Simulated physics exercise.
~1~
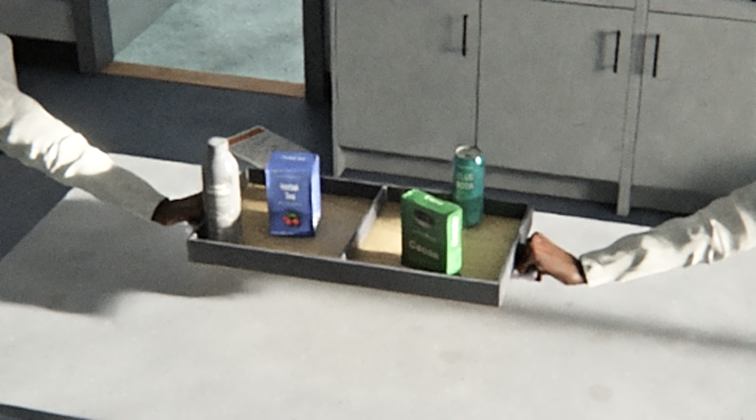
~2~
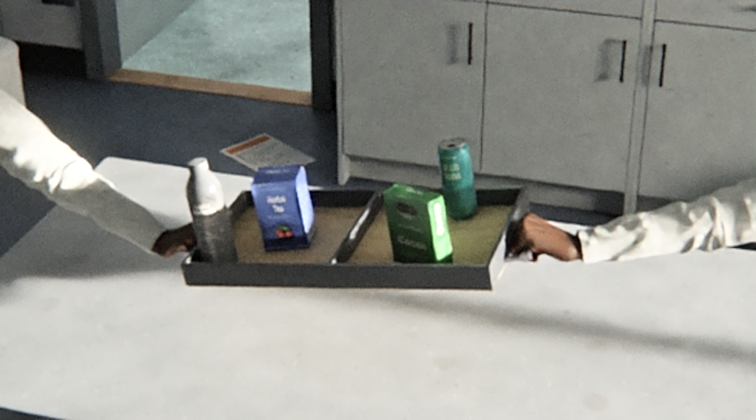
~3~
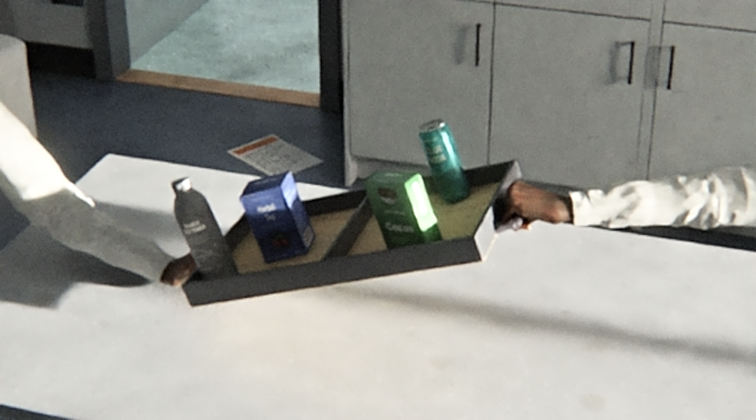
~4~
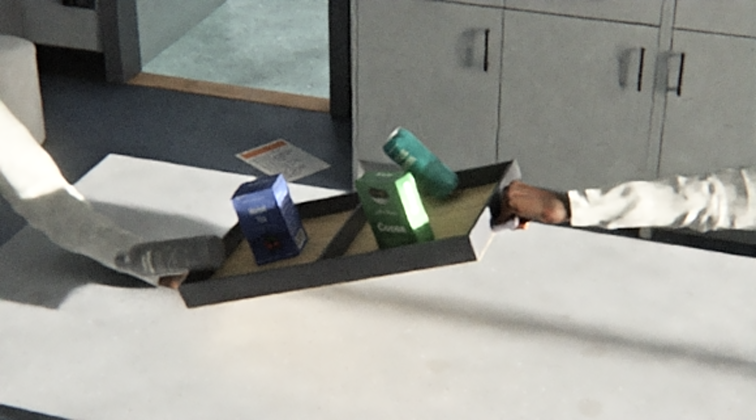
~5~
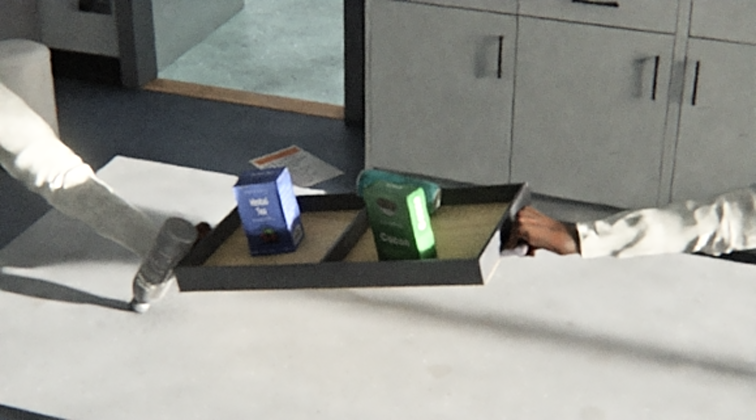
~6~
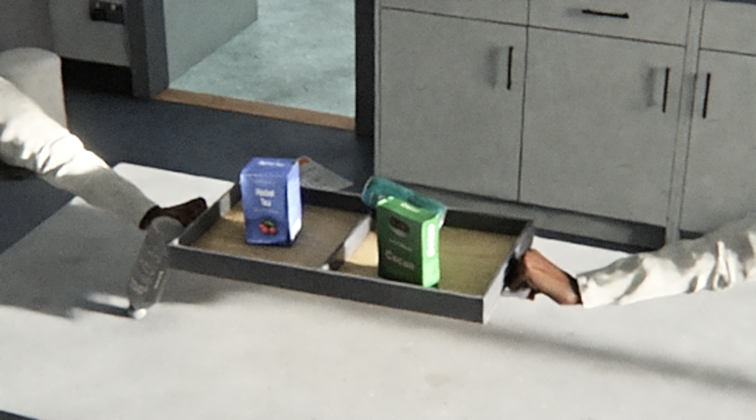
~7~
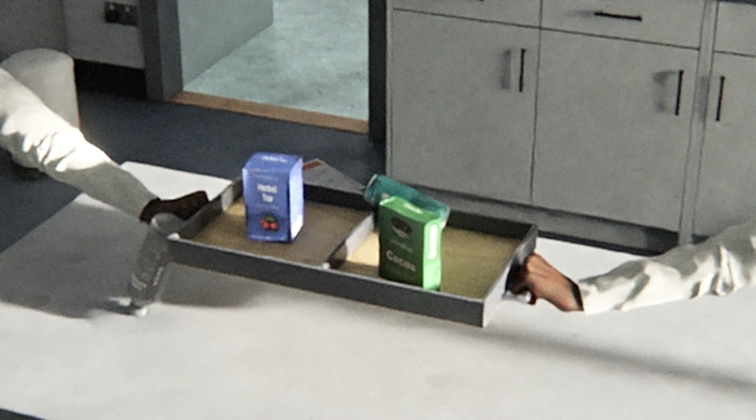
At the start, two hands hold a divided serving tray above a pale table, carrying a grey bottle, a blue carton, a green packet and a turquoise can, all upright. The tray's left side dips, and everything on it begins to lean. As the tilt deepens, the bottle topples over the left end while the can tips sharply behind the green packet. The bottle ends up upside down beside the tray as the can drops onto its side. The hands then level the tray, leaving the carton and packet standing, the can lying behind the packet, and the bottle off the tray.
